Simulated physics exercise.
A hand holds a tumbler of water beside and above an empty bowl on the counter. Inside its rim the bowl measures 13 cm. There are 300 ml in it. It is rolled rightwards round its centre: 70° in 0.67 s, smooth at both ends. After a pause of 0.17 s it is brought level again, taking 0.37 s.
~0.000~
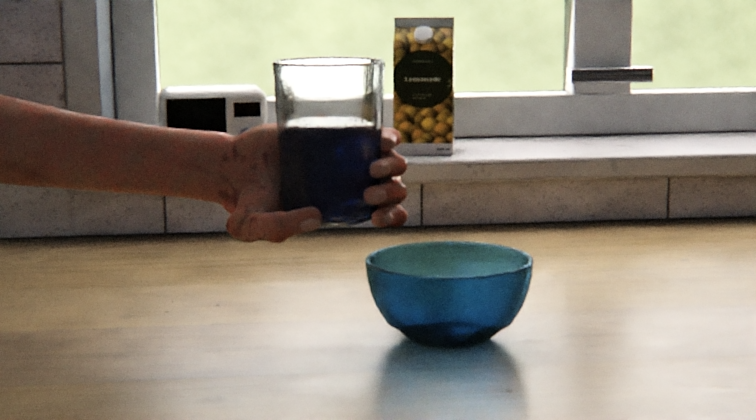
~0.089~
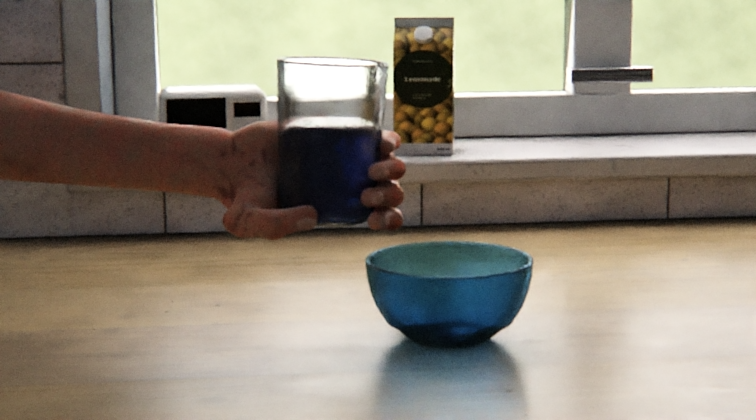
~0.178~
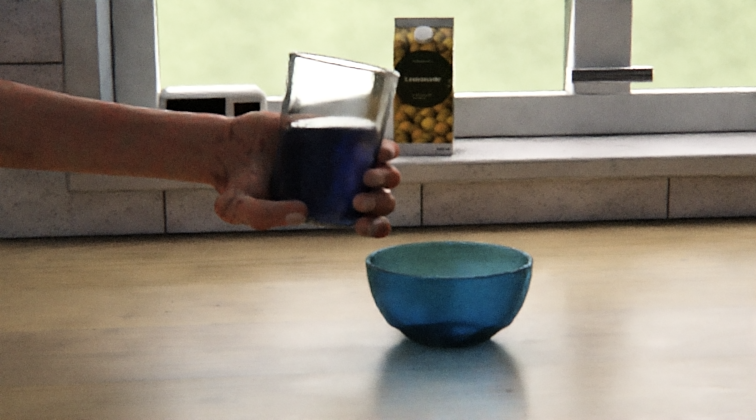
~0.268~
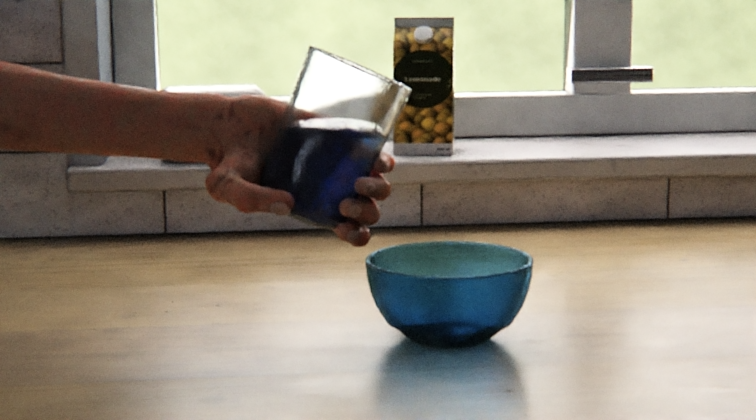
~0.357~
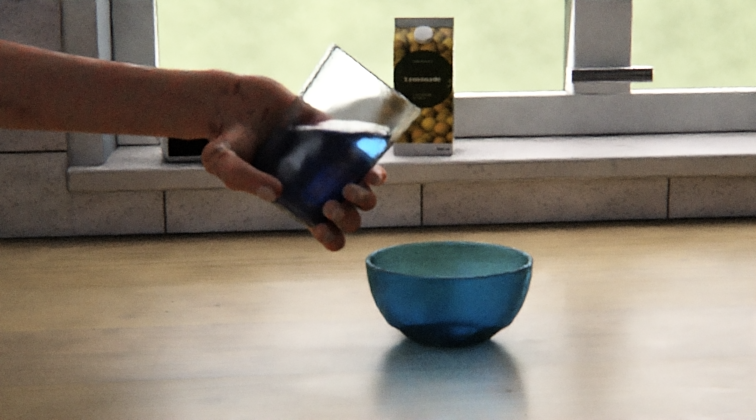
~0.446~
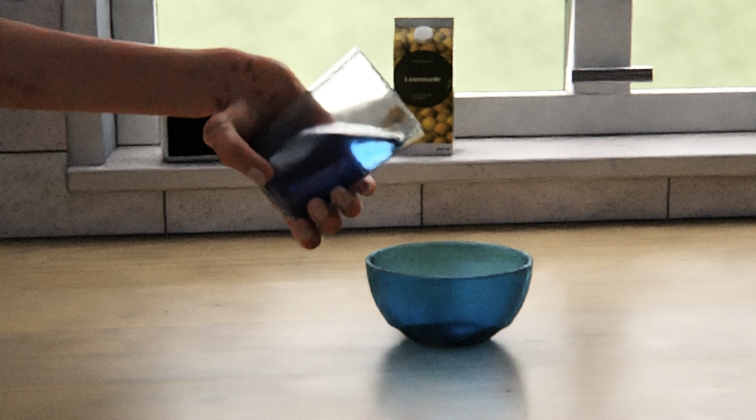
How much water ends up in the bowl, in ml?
About 80 ml.
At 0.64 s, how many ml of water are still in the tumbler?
Some 280 ml.
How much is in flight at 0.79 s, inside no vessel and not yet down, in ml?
Close to 30 ml.
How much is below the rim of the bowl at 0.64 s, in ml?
Close to 0 ml.
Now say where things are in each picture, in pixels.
In the first picture, it leans 0°; its right rim is at (383, 63); the water meets the walls at (299, 124) and (361, 122); the bowl's rim runs from (368, 264) to (529, 259).
In the second picture, it leans 3°; its right rim is at (387, 66); the water meets the walls at (298, 124) and (362, 122).
In the third picture, it leans 12°; its right rim is at (397, 75); the water meets the walls at (297, 127) and (364, 123).
In the fourth picture, it leans 24°; its right rim is at (409, 91); the water meets the walls at (290, 128) and (373, 126).
In the fifth picture, it leans 39°; its right rim is at (417, 112); the water meets the walls at (275, 141) and (379, 129).
In the sixth picture, it leans 52°; its right rim is at (421, 134); the water meets the walls at (261, 141) and (395, 133).
By 0.64 s the tilt is 70° and the bowl has 0 ml, the tumbler 285 ml, and 0 ml is on the counter.
By 0.79 s the tilt is 70° and the bowl has 25 ml, the tumbler 250 ml, and 0 ml is on the counter.
By 0.94 s the tilt is 59° and the bowl has 55 ml, the tumbler 220 ml, and 0 ml is on the counter.
By 1.10 s the tilt is 14° and the bowl has 75 ml, the tumbler 220 ml, and 5 ml is on the counter.
At rest the bowl has 75 ml, the tumbler 220 ml, and 10 ml is on the counter.
